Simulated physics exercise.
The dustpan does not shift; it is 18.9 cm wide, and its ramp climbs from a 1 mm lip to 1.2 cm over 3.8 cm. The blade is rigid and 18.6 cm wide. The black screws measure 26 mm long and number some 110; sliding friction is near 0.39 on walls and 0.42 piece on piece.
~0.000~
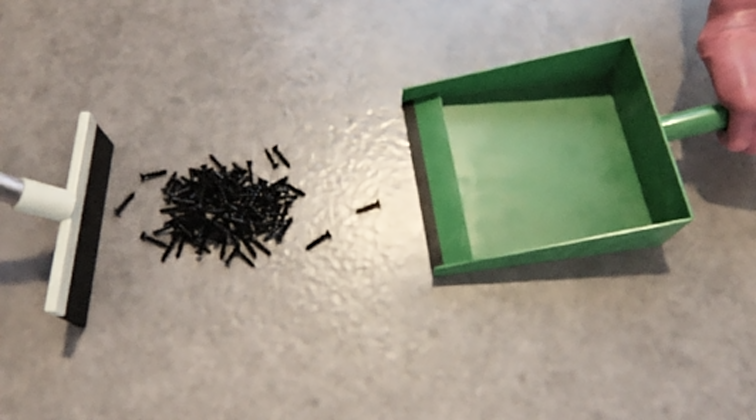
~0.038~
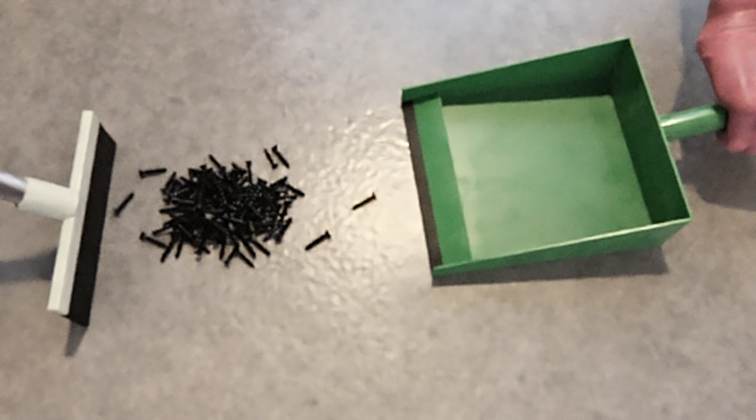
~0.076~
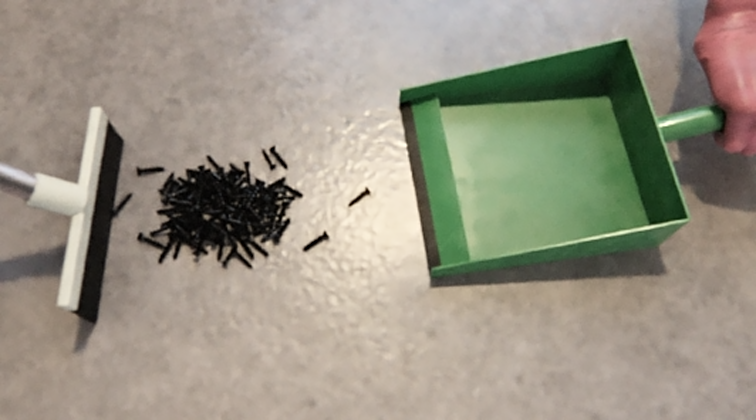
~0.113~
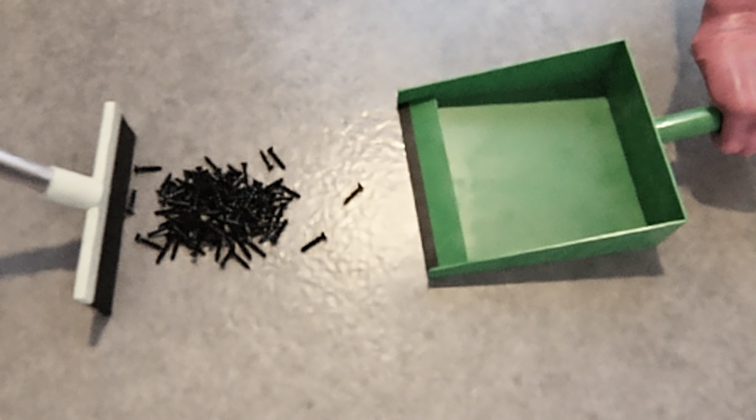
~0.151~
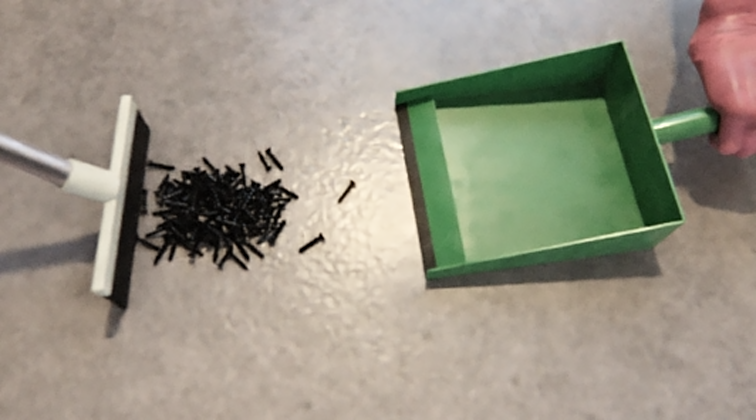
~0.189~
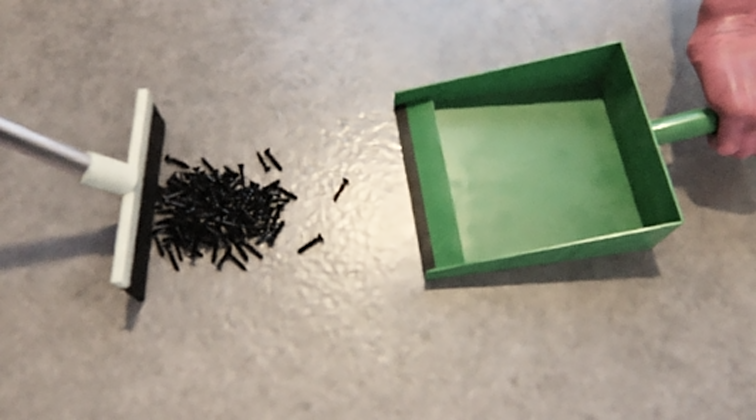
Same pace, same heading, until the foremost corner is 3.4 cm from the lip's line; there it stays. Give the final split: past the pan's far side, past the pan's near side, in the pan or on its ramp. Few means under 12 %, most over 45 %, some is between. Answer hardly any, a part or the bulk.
Far side hardly any, near side hardly any, pan hardly any.
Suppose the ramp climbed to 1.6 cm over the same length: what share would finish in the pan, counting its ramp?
Then about 0 per cent.
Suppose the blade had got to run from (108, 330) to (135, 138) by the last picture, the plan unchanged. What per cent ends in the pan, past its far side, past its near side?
Pan 15, far 0, near 25.
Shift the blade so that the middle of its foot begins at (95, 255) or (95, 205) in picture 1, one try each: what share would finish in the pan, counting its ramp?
Some 5 and 0 per cent.
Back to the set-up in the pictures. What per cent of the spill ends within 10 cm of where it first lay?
Some 10 per cent.
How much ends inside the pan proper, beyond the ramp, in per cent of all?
About 0 per cent.
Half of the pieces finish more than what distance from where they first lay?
Some 16 cm.
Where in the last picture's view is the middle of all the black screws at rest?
Near (380, 179).
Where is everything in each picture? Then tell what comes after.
Blade from (57, 310) to (89, 122), moved 0.0 cm, 0 of the pieces shifted so far; middle of the pieces at (223, 206); pan at (545, 168), in the first frame.
Blade from (60, 309) to (92, 121), moved 0.3 cm, 1 of the pieces shifted so far; middle of the pieces at (222, 207), in the second frame.
Blade from (69, 304) to (100, 118), moved 1.3 cm, 2 of the pieces shifted so far; middle of the pieces at (220, 207), in the third frame.
Blade from (85, 297) to (114, 112), moved 2.9 cm, 3 of the pieces shifted so far; middle of the pieces at (218, 208), in the fourth frame.
Blade from (103, 290) to (130, 106), moved 4.7 cm, 3 of the pieces shifted so far; middle of the pieces at (216, 209), in the fifth frame.
Blade from (122, 282) to (147, 99), moved 6.4 cm, 15 of the pieces shifted so far; middle of the pieces at (215, 210); pan at (536, 171). The blade's pace is about 0.46 m/s, heading 18 degrees away from the viewer's side, in the sixth frame.
Then, at 0.42 s, middle of the blade 15 cm from the lip; 0 % over the lip, far side 0 %, near side 0 %.
After 0.57 s, middle of the blade 8 cm from the lip; 0 % over the lip, far side 0 %, near side 0 %.
After 0.85 s, middle of the blade 5 cm from the lip; 5 % over the lip, far side 5 %, near side 0 %.
In the end, at 1.5 s, far side 5 %, near side 0 %, pan 5 %, in front of the lip or behind the blade 90 %.
